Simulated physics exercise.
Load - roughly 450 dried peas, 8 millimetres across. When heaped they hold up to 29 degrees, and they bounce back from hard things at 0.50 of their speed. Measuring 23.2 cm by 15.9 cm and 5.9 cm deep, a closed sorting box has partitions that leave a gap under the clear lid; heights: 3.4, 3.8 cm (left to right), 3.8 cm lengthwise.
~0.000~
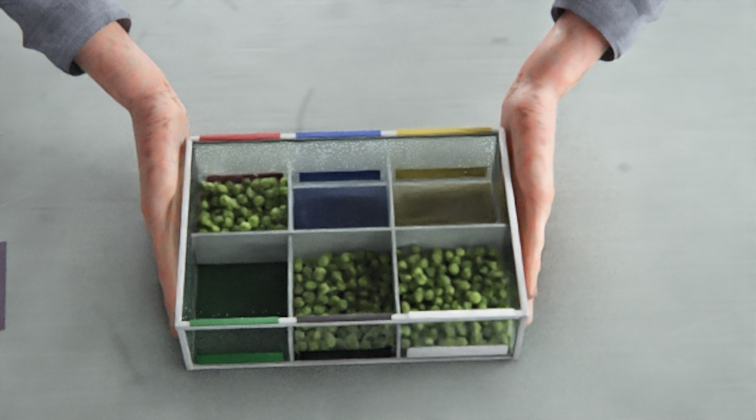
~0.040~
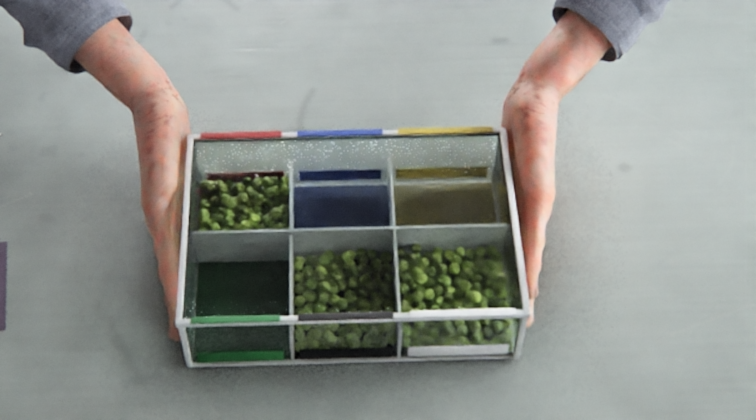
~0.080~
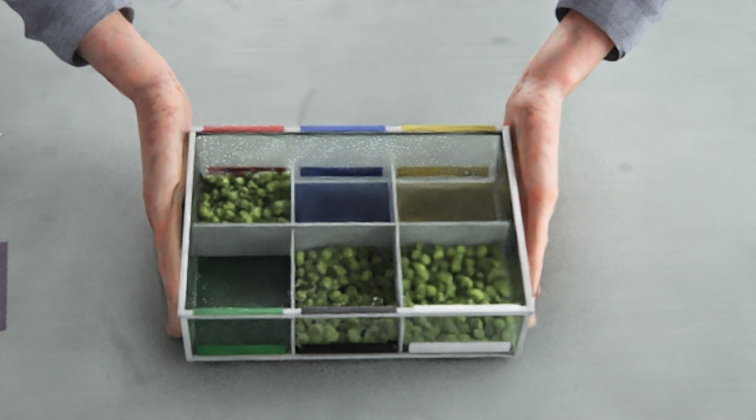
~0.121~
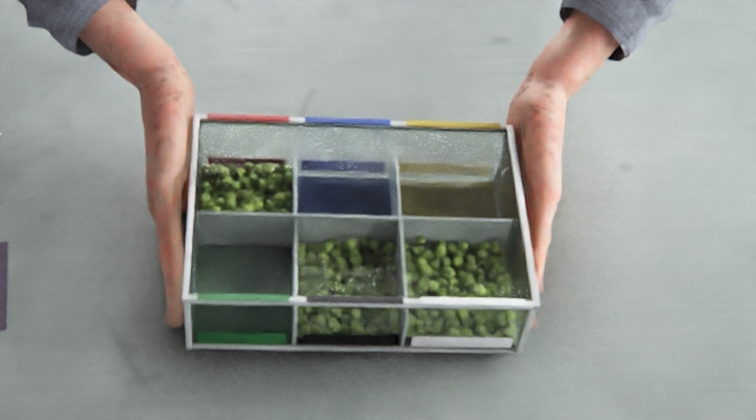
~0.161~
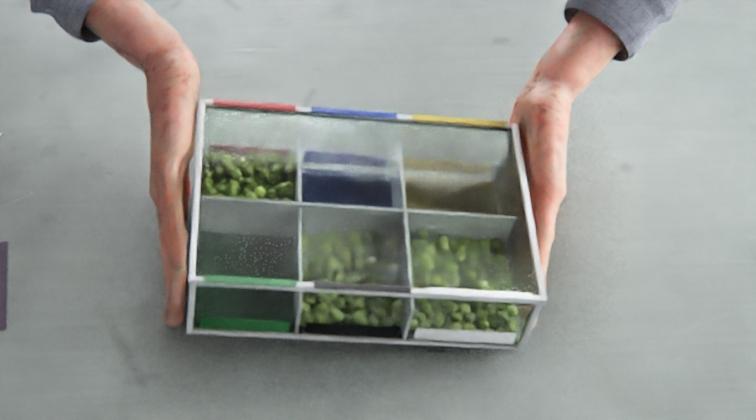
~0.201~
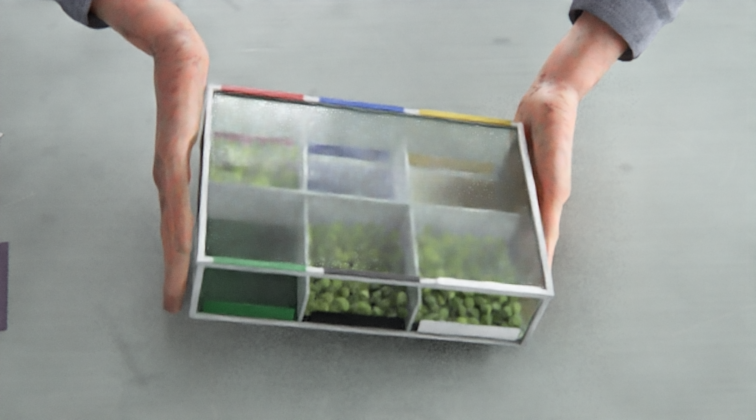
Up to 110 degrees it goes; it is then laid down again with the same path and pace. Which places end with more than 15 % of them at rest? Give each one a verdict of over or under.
In the end red: It'll probably finish at or short of fifteen percent of the pieces; blue: It'll probably finish at or short of fifteen percent of the pieces; green: It'll probably finish at or short of fifteen percent of the pieces; yellow: It'll probably finish past fifteen percent of the pieces; white: It'll probably finish past fifteen percent of the pieces; black: It'll probably finish at or short of fifteen percent of the pieces.
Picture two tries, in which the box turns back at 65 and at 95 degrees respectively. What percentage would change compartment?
5 % and 50 %.
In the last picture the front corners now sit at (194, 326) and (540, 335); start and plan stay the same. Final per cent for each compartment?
So it works out as red at 0 percent, blue at 0 percent, green at 5 percent, yellow at 0 percent, white at 50 percent and black at 45 percent.
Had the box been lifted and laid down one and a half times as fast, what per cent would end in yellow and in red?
The yellow compartment would end with 50 per cent and the red one with 0 per cent.
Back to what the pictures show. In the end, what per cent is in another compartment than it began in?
Around 65 in a hundred.
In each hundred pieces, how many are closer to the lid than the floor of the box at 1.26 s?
Estimate: Near 70 per cent.
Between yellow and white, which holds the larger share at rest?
I'd say the yellow side has more in it.
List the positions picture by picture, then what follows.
The first frame shows box tilt 0 degrees, front corners at (181, 323) and (522, 312); red 30 %, white 35 %, black 35 %.
The second frame shows box tilt 1 degrees, front corners at (182, 321) and (524, 311).
The third frame shows box tilt 3 degrees, front corners at (184, 312) and (527, 308).
The fourth frame shows box tilt 6 degrees, front corners at (188, 297) and (533, 303), lowest corner right back.
The fifth frame shows box tilt 10 degrees, front corners at (195, 278) and (539, 298), lowest corner right back.
The sixth frame shows box tilt 13 degrees, front corners at (203, 259) and (547, 292), lowest corner right back; red 30 %, white 35 %, black 35 %. The box's pace is about 95 degrees a second.
After 1.26 s, tilt 110 degrees; red 15 %, blue 10 %, yellow 15 %, white 40 %, black 20 %.
After 1.97 s, tilt 51 degrees; yellow 55 %, white 40 %.
After 2.71 s, tilt 0 degrees; yellow 55 %, white 40 %.
At rest (3.4 s), red 0 %, blue 0 %, green 0 %, yellow 55 %, white 40 %, black 0 %.
